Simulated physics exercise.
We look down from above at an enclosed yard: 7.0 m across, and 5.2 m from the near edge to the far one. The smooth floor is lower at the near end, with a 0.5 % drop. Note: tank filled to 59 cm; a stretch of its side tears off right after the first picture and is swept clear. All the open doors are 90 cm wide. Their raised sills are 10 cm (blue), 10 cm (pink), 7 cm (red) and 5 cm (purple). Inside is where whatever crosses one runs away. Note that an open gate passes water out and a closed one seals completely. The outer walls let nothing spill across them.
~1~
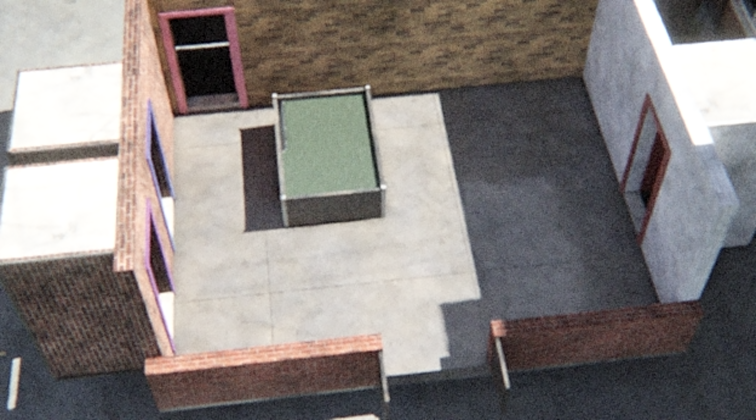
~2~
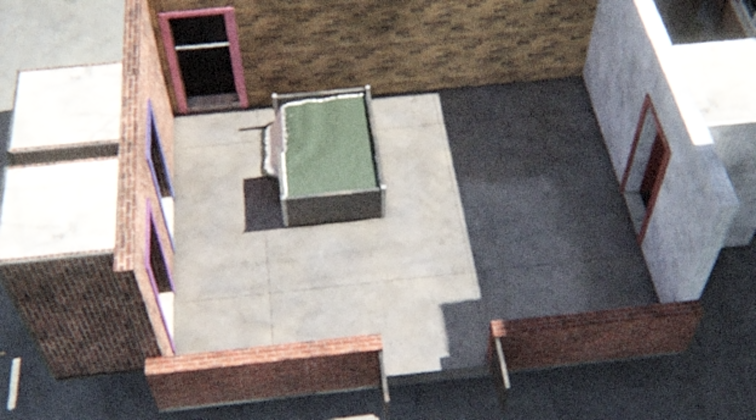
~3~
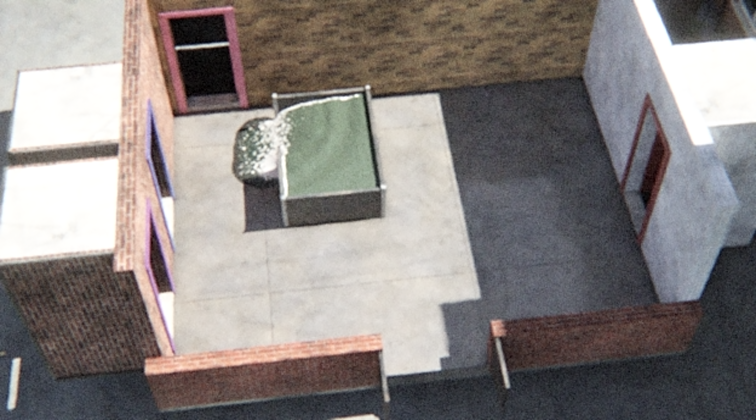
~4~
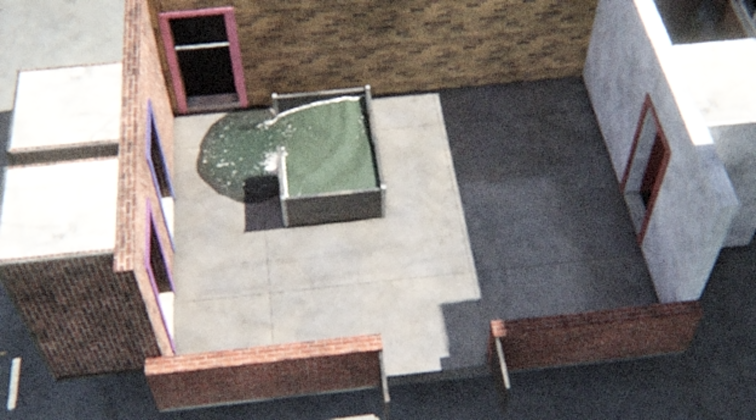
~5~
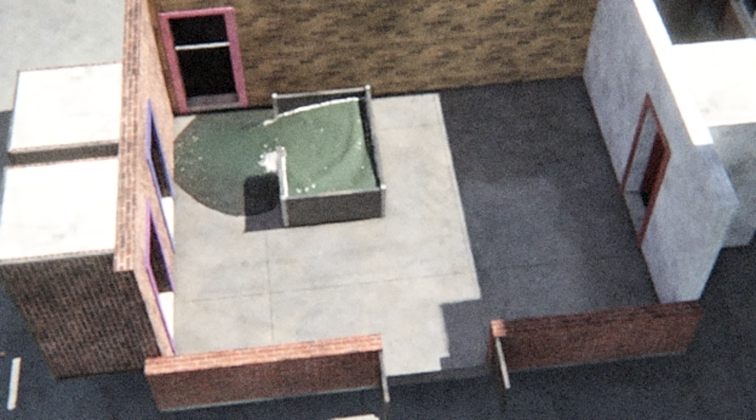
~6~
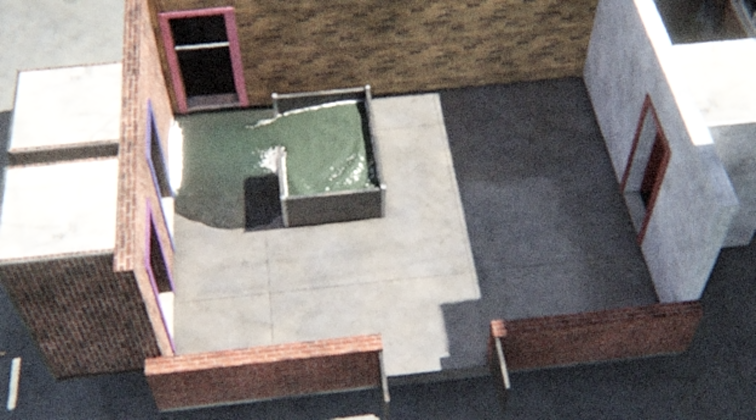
Green water pours from the left side of a tank and spreads across the pale floor to the left wall.
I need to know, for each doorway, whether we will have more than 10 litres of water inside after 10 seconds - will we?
Result: At the blue door the limit will be broken. At the pink door the limit will be broken. At the red door the limit will hold. At the purple door the limit will be broken.
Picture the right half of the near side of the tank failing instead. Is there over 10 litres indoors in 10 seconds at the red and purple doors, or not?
Red: Within the limit; purple: Exceeding the limit.
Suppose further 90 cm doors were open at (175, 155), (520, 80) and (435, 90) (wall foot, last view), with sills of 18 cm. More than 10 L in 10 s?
Check each in turn: The first succeeds, the second fails, the third fails.
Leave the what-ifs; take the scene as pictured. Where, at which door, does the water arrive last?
Answer: The red door.
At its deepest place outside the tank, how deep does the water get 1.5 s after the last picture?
Roughly 30 cm.
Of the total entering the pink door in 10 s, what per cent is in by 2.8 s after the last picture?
Fraction in by then: Around 75 per cent.
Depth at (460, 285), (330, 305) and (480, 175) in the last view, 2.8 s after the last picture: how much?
Around 0 cm, 2 cm and 0 cm, in the order given.
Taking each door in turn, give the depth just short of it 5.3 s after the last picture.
Measured in centimetres, the blue door gives 9, the pink door 13, the red door 0 and the purple door 7.
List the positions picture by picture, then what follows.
The tank at (327, 144) is whole and still, 59 cm deep, in the first frame.
The front is at (272, 176), 0.6 m from the gap at (281, 142); 0.2 m2 of floor is under water; 59 cm left at the back of the tank, in the second frame.
Water pours out at (281, 142) and has run 0.8 m, to (242, 177); typically 9 cm deep outside, 59 cm at the tank's back, in the third frame.
The front is at (204, 172), 1.3 m from the gap at (281, 143); 1.8 m2 of floor is under water; 56 cm left at the back of the tank, in the fourth frame.
The front is at (174, 174), 1.8 m from the gap at (281, 143); 2.9 m2 of floor is under water; 50 cm left at the back of the tank, in the fifth frame.
Water pours out at (281, 142) and has run 2.0 m, to (174, 207); typically 6 cm deep outside, 51 cm at the tank's back, in the sixth frame.
Then, 0.7 s after the last picture water covers 15 % of the floor and is deepest (42 cm) near (185, 140); blue door 15 cm at the sill, 2 L in, pink door 27 cm at the sill, 12 L in, red door not reached, purple door not reached.
Then, 1.5 s after the last picture water covers 20 % of the floor and is deepest (30 cm) near (174, 117); blue door 14 cm at the sill, 9 L in, pink door 28 cm at the sill, 93 L in, red door not reached, purple door 4 cm at the sill, 0 L in.
Then, 2.8 s after the last picture water covers 35 % of the floor and is deepest (22 cm) near (174, 141); blue door 13 cm at the sill, 18 L in, pink door 21 cm at the sill, 181 L in, red door not reached, purple door 5 cm at the sill, 0 L in.
Then, 5.3 s after the last picture water covers 60 % of the floor and is deepest (14 cm) near (174, 166); blue door 9 cm at the sill, 22 L in, pink door 13 cm at the sill, 236 L in, red door not reached, purple door 7 cm at the sill, 4 L in.
Then, 9.3 s after the last picture water covers 90 % of the floor and is deepest (8 cm) near (174, 383); blue door 5 cm at the sill, 23 L in, pink door 6 cm at the sill, 241 L in, red door 6 cm at the sill, 0 L in, purple door 7 cm at the sill, 24 L in.
